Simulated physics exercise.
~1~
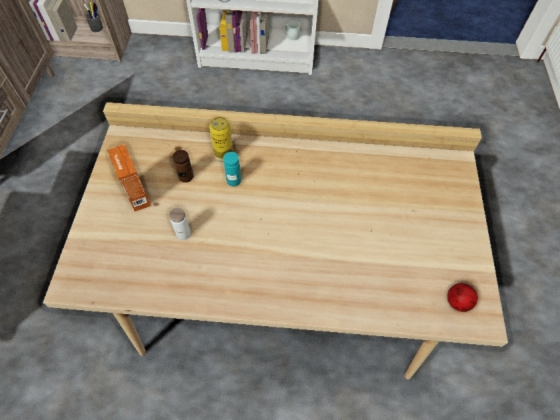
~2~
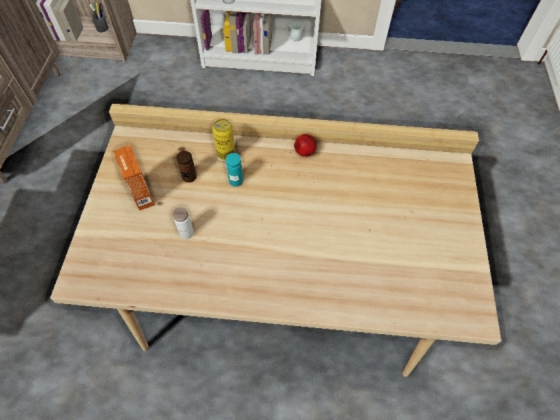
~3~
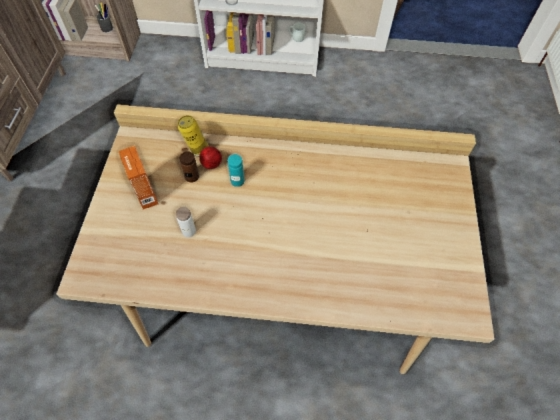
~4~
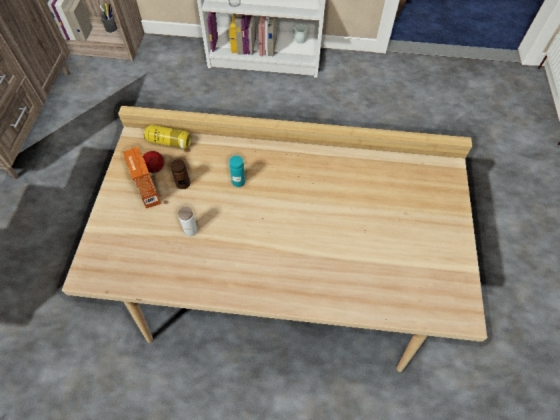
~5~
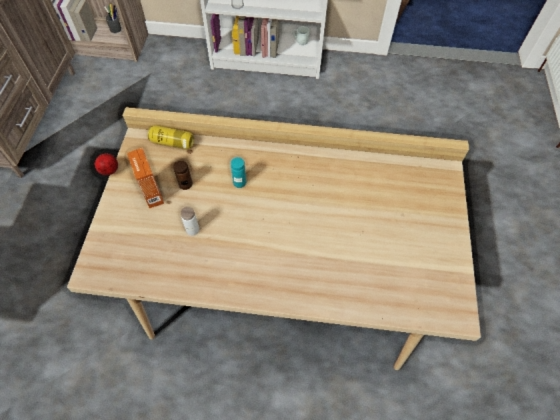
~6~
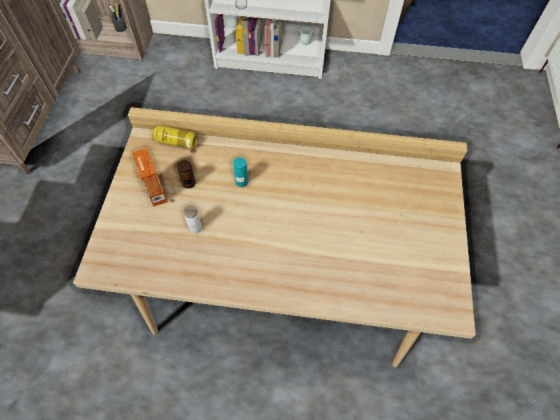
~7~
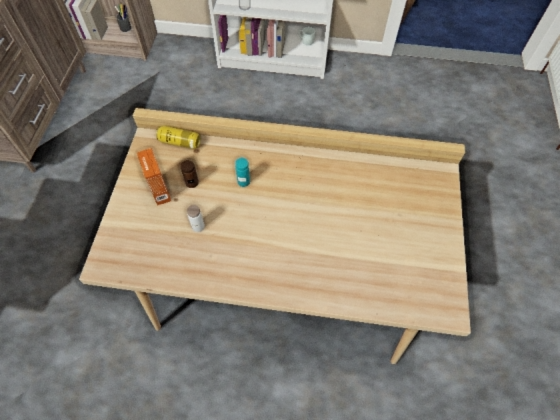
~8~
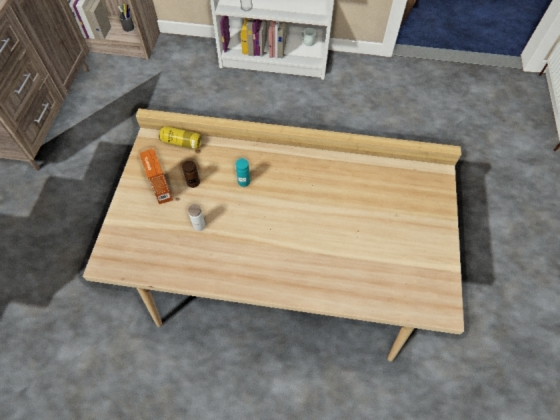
The video shows a red ball rolling across a wooden table to the raised back edge, then heading left among small containers, where a yellow can topples and a brown shaker shifts slightly. The ball leaves the table's left side, and the can remains lying down.
